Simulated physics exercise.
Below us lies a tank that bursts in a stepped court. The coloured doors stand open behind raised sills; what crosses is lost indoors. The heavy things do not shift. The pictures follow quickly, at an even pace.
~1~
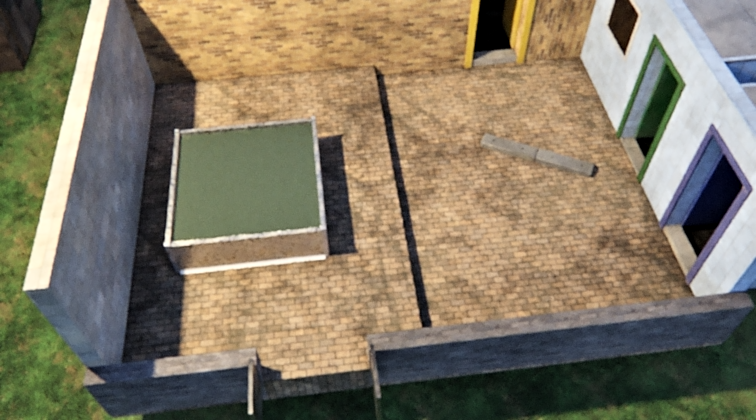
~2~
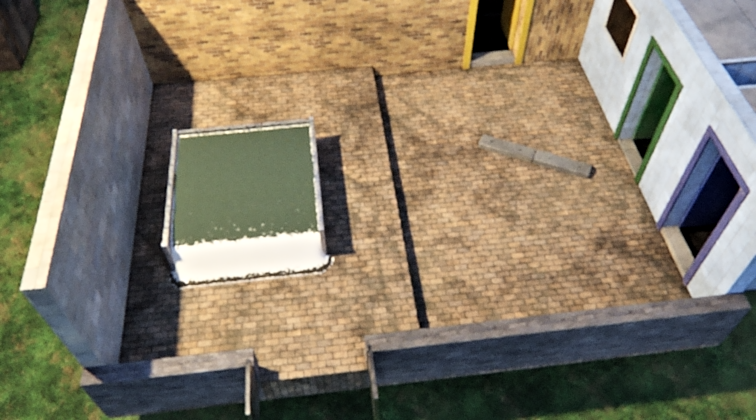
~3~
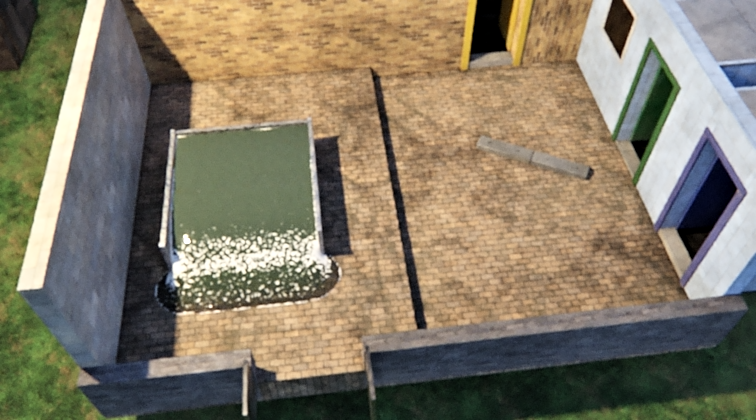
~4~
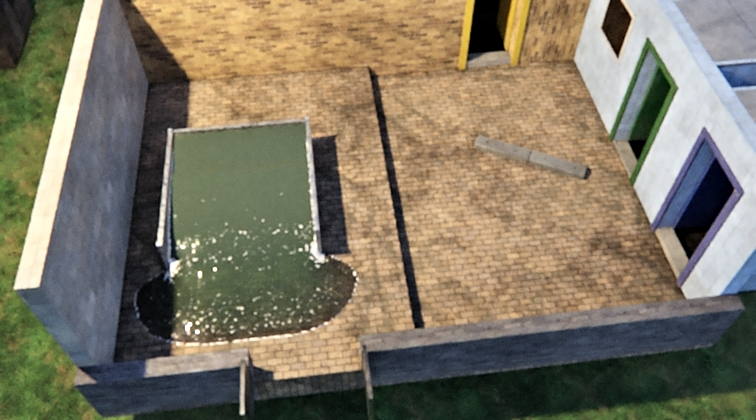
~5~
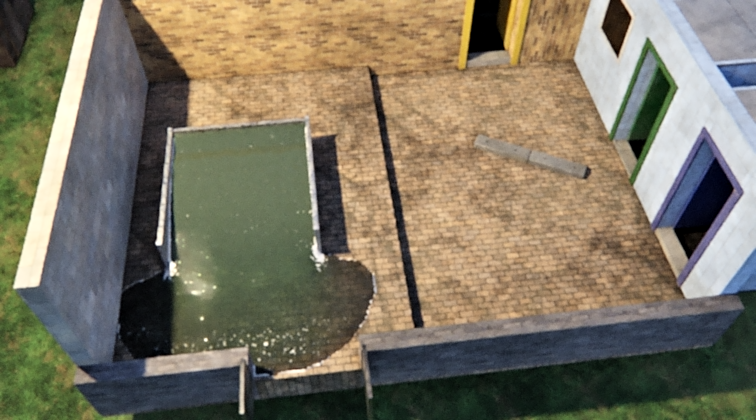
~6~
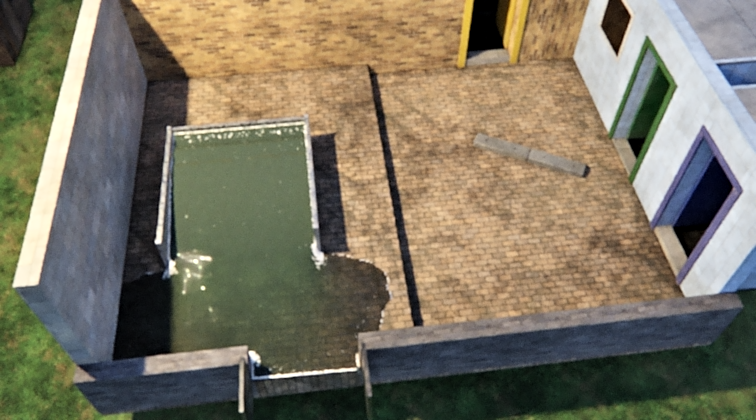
In a walled brick courtyard, green water bursts from a tank's near side and spreads across the paving.
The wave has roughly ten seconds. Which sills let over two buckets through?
The green door holds within the limit; the yellow door holds within the limit; the blue door holds within the limit.
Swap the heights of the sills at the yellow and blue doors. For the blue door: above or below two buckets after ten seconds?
The blue door takes less.
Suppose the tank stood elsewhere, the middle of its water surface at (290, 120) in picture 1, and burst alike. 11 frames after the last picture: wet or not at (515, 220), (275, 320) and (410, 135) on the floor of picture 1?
One after the other: Clear, under water, free of water.
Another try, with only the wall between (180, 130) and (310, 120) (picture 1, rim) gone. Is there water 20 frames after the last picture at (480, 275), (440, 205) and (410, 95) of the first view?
As listed: Free of water, free of water, wet.
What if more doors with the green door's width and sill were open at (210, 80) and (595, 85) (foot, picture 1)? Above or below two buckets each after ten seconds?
As listed: Takes more, takes less.
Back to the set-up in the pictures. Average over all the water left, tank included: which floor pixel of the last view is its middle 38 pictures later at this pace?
Around (300, 224).
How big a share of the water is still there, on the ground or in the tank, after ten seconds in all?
Roughly 58 per cent.
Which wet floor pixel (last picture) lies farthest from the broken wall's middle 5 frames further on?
Near (451, 348).
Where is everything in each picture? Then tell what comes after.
In the first frame, still water in the water tank at (247, 181).
In the second frame, water pours out at (248, 253) and has run to (326, 263).
In the third frame, the front is at (164, 298), out from the gap at (247, 255).
In the fourth frame, water pours out at (244, 255) and has run to (146, 317).
In the fifth frame, the front is at a hidden place, out from the gap at (244, 255).
In the sixth frame, water pours out at (244, 253) and has run to a hidden place.
A moment on, water covers 15 % of the floor; the green door not reached, the yellow door not reached, the blue door not reached.
Next, water covers 20 % of the floor; the green door not reached, the yellow door not reached, the blue door not reached.
Then, water covers 30 % of the floor; the green door not reached, the yellow door not reached, the blue door not reached.
Later, water covers 55 % of the floor; the green door wet at the sill, nothing in, the yellow door not reached, the blue door wet at the sill, nothing in.
In the end, water covers 90 % of the floor; the green door under two buckets in, the yellow door wet at the sill, nothing in, the blue door wet at the sill, nothing in.
